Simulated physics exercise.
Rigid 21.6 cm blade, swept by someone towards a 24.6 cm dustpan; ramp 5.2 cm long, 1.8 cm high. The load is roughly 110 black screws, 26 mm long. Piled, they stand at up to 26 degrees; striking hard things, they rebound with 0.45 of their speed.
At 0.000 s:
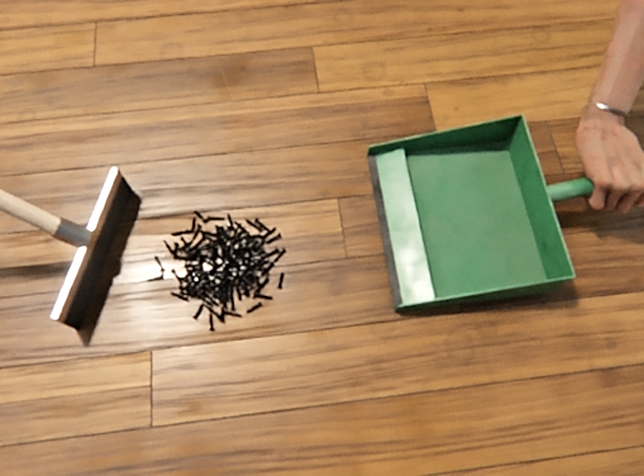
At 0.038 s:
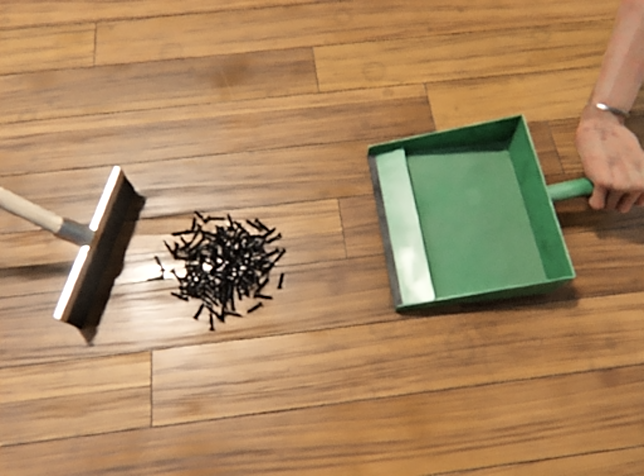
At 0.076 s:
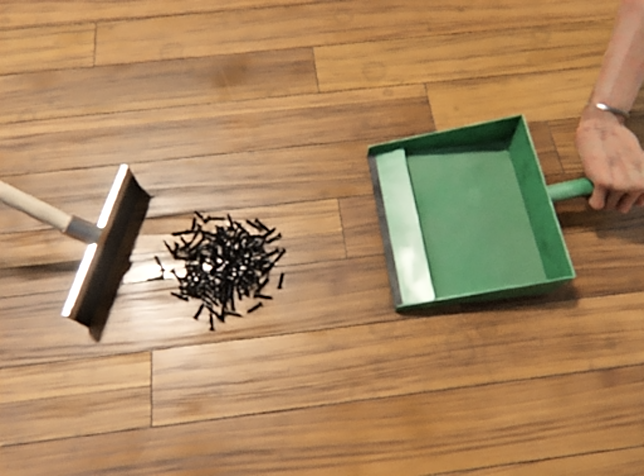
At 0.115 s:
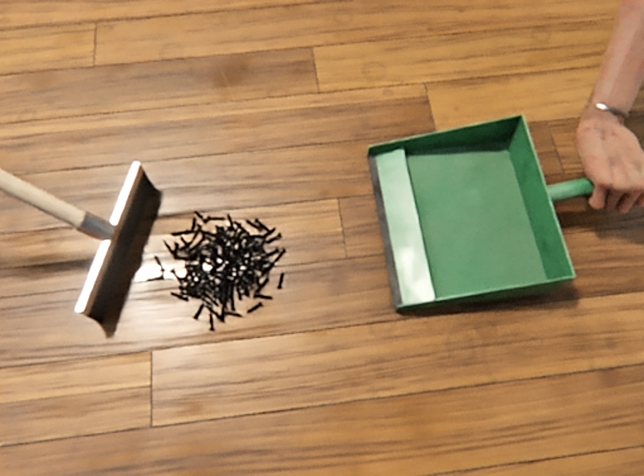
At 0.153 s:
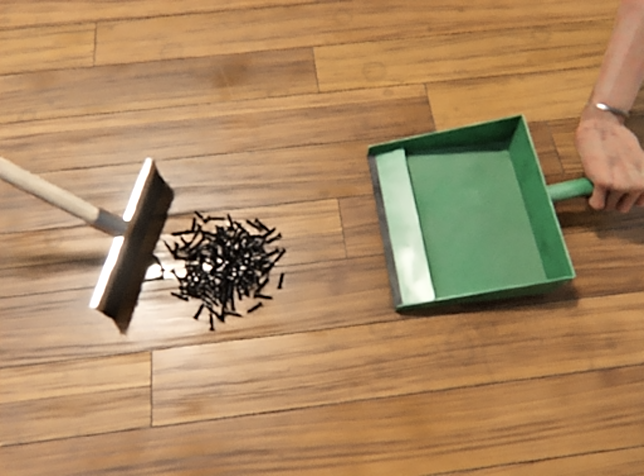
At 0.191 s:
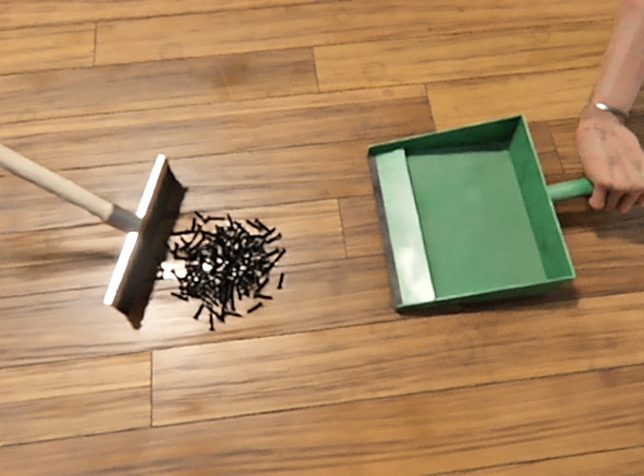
A broom with a pale handle slid a short way right across the wooden floor, up to the edge of a pile of black screws, while a hand held a green dustpan still.
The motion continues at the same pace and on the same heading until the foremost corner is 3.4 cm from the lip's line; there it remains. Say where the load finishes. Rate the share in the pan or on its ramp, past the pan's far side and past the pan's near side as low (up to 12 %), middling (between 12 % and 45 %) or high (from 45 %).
Shares - in the pan or on its ramp: Low; past the pan's far side: Low; past the pan's near side: Low.
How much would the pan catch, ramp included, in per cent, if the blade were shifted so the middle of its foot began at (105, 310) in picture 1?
5 %.
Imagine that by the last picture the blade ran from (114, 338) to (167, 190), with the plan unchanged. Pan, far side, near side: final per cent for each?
Split: Pan = 5, far = 0, near = 45.
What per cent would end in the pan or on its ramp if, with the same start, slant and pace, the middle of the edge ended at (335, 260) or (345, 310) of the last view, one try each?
Some 5 and 5 per cent.
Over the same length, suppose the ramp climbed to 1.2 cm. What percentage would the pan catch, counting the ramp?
That would give something like 0 per cent.
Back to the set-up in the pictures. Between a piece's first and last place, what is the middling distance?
Around 14 centimetres.
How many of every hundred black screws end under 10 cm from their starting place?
I'd guess some 40 per cent.
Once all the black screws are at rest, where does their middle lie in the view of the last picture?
Approximately (329, 262) in the last view.
After 0.47 s, middle of the blade 20 cm from the lip; 0 % over the lip, far side 0 %, near side 0 %.
After 0.66 s, middle of the blade 12 cm from the lip; 0 % over the lip, far side 0 %, near side 0 %.
After 0.96 s, middle of the blade 7 cm from the lip; 0 % over the lip, far side 0 %, near side 5 %.
At rest (1.4 s), pan 0 %, far side 0 %, near side 5 %, in front of the lip or behind the blade 95 %.
